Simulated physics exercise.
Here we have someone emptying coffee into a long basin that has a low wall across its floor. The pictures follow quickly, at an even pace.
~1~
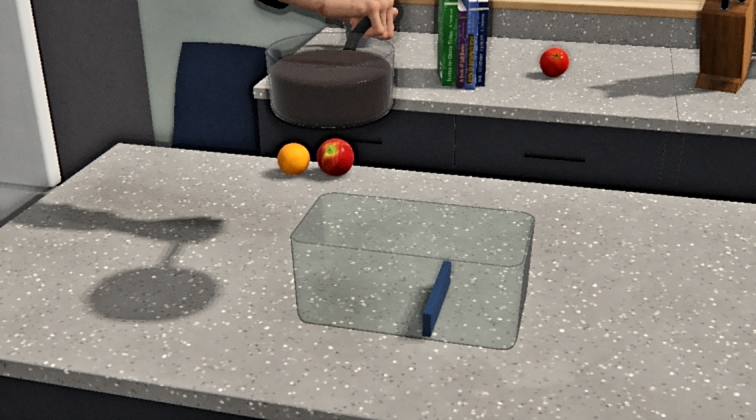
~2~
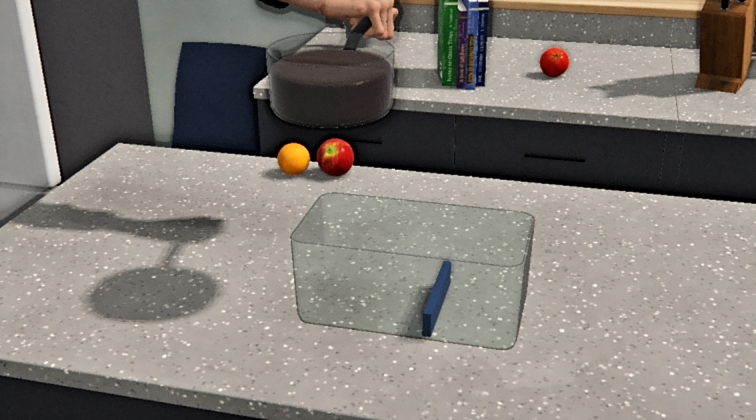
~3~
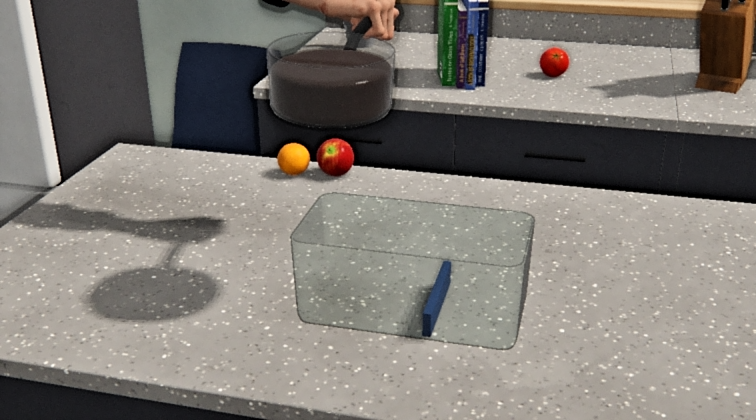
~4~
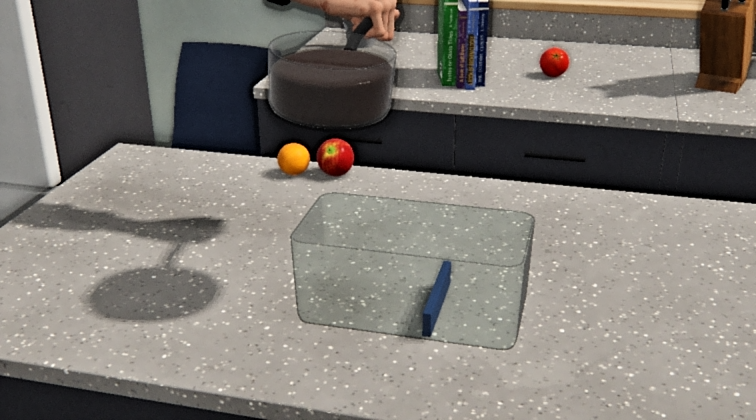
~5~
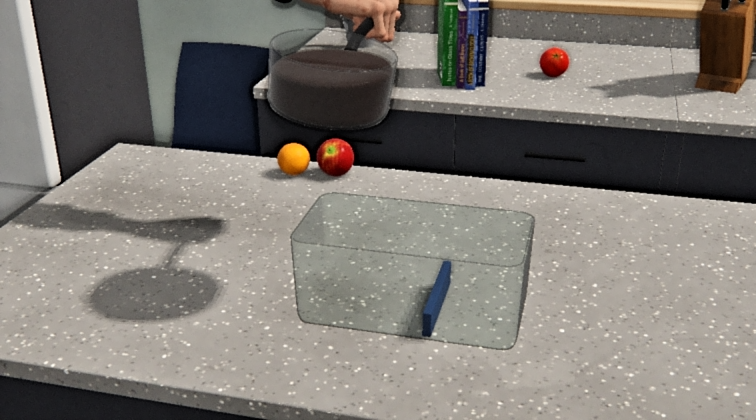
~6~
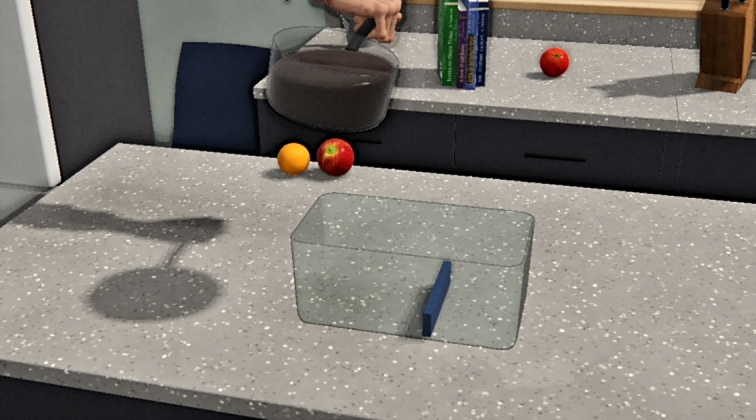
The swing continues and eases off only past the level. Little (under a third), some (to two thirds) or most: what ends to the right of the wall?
In the end between a third and two thirds is right of the wall.
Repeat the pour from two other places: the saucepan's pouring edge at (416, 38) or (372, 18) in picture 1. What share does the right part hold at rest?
Roughly 60 per cent, and 40 per cent.
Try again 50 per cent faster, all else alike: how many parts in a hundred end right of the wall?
It comes to 35 per cent or so.
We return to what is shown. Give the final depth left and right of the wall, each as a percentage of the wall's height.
Near 50 on the left, 80 on the right.
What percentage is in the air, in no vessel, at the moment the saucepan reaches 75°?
About 40 per cent.
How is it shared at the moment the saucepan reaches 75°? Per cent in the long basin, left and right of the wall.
Left: 0 %. Right: 5 %.
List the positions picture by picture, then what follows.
Tilt 0°; pouring edge (391, 54); surface from (275, 61) to (390, 69); the long basin's rim runs from (306, 216) to (529, 241); the wall's top is at (438, 287), in the first picture.
Tilt 1°; pouring edge (392, 55); surface from (276, 61) to (390, 69), in the second picture.
Tilt 2°; pouring edge (392, 57); surface from (276, 61) to (391, 70), in the third picture.
Tilt 5°; pouring edge (393, 60); surface from (276, 60) to (392, 70), in the fourth picture.
Tilt 8°; pouring edge (395, 64); surface from (276, 60) to (393, 71), in the fifth picture.
Tilt 13°; pouring edge (396, 69); surface from (276, 61) to (394, 71), in the sixth picture.
A moment on, the saucepan is tipped on its side and 49 per cent is still to pour, 2 is left of the wall and 7 right of it.
Next, the saucepan is tipped right over and 5 per cent is still to pour, 28 is left of the wall and 56 right of it.
Then the saucepan is tipped right over and 0 per cent is still to pour, 48 is left of the wall and 50 right of it.
Later the saucepan is tipped right over and 0 per cent is still to pour, 50 is left of the wall and 49 right of it.
Finally, 50 per cent lies left of the wall, 49 right of it and 1 outside.
